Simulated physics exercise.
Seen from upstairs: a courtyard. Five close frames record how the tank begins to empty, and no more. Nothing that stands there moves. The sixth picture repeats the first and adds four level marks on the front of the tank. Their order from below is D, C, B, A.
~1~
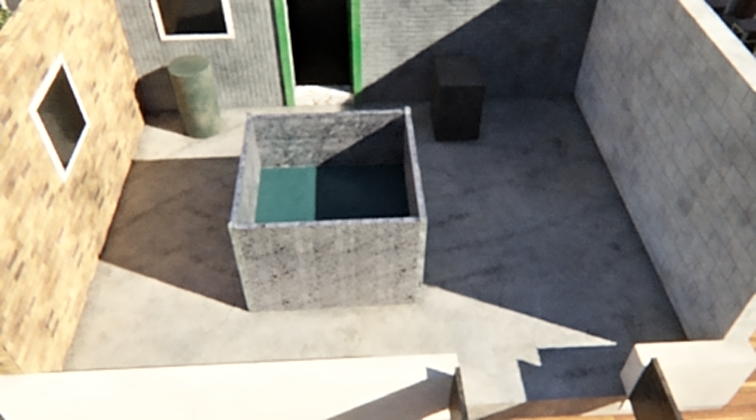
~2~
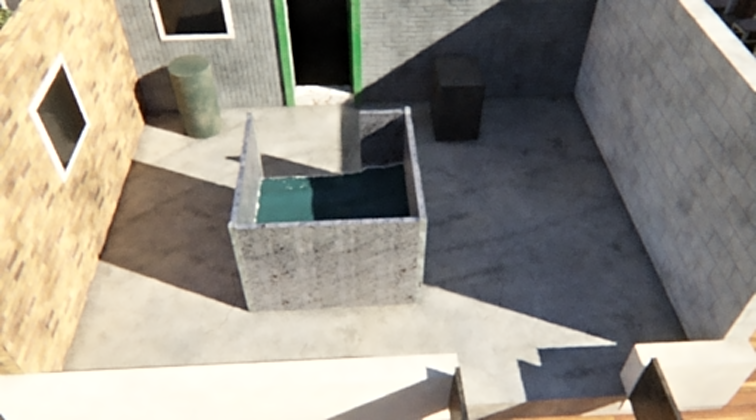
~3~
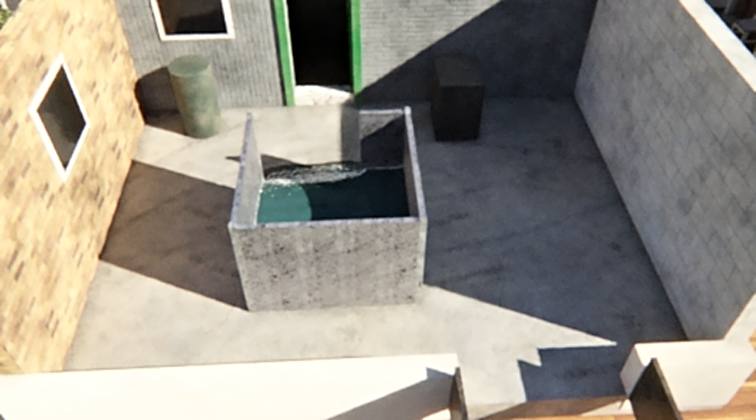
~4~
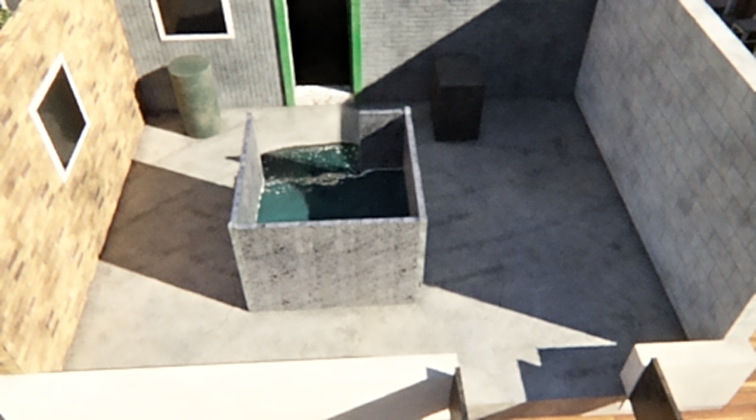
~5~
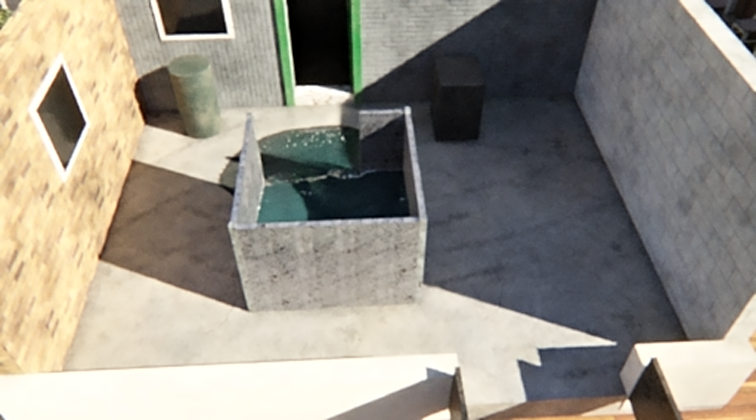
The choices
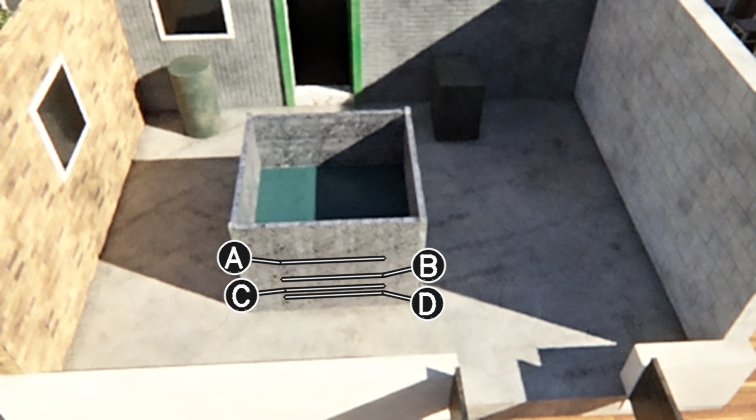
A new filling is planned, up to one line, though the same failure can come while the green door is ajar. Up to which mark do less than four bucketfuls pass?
Use line C.
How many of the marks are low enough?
Two of the four.
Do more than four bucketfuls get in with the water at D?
No, not at all.
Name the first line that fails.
That is line B.
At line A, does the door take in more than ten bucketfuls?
Yes, clearly.
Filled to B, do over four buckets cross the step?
Yes, that goes wrong.
On the marked copy, A at (331, 260); B at (333, 277); C at (334, 288); D at (334, 295); from the bottom up D, C, B, A.
If A is chosen, dozens of bucketfuls pour in.
If B is chosen, about 10 bucketfuls get in.
If C is chosen, a bucket or two gets in.
If D is chosen, nothing gets over.
